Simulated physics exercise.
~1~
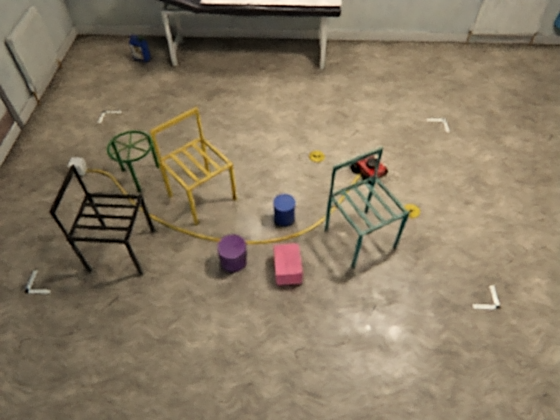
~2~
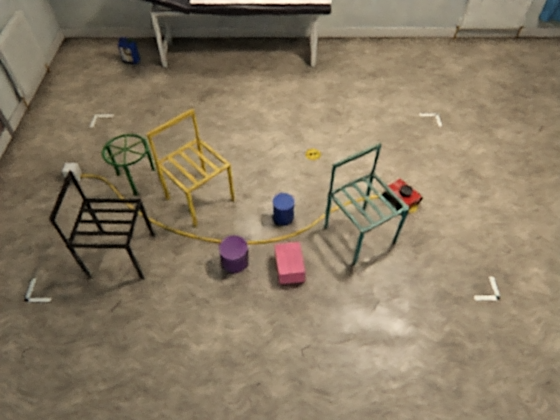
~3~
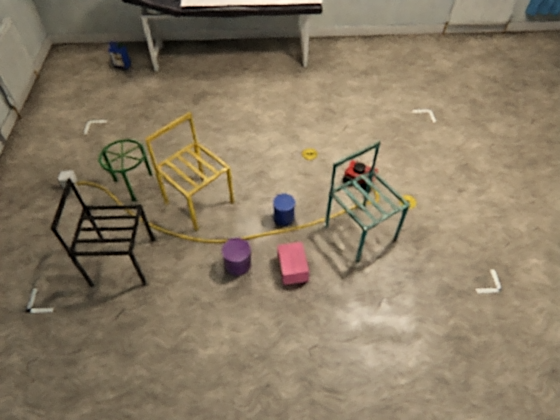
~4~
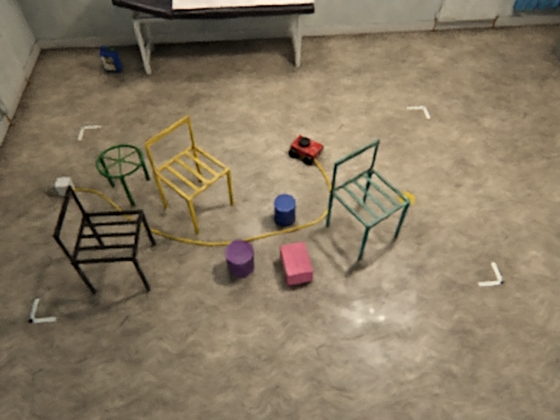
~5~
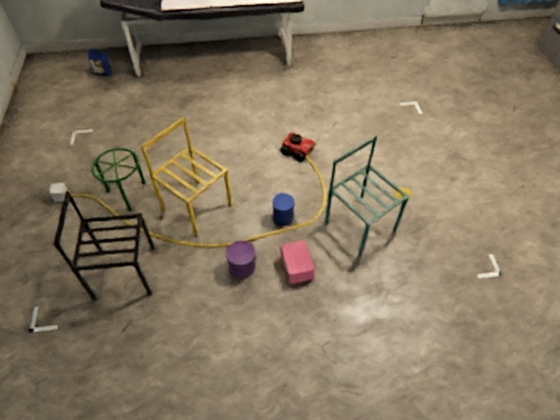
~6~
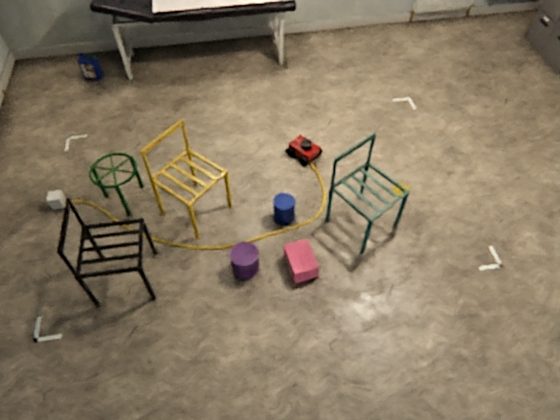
The footage shows a small red cart trailing a yellow lead among chairs, a green stool, buckets and a pink carton, moving right and down beside the teal chair, then back left behind it. It continues left and up to open floor and stops, the blue bucket still in place.
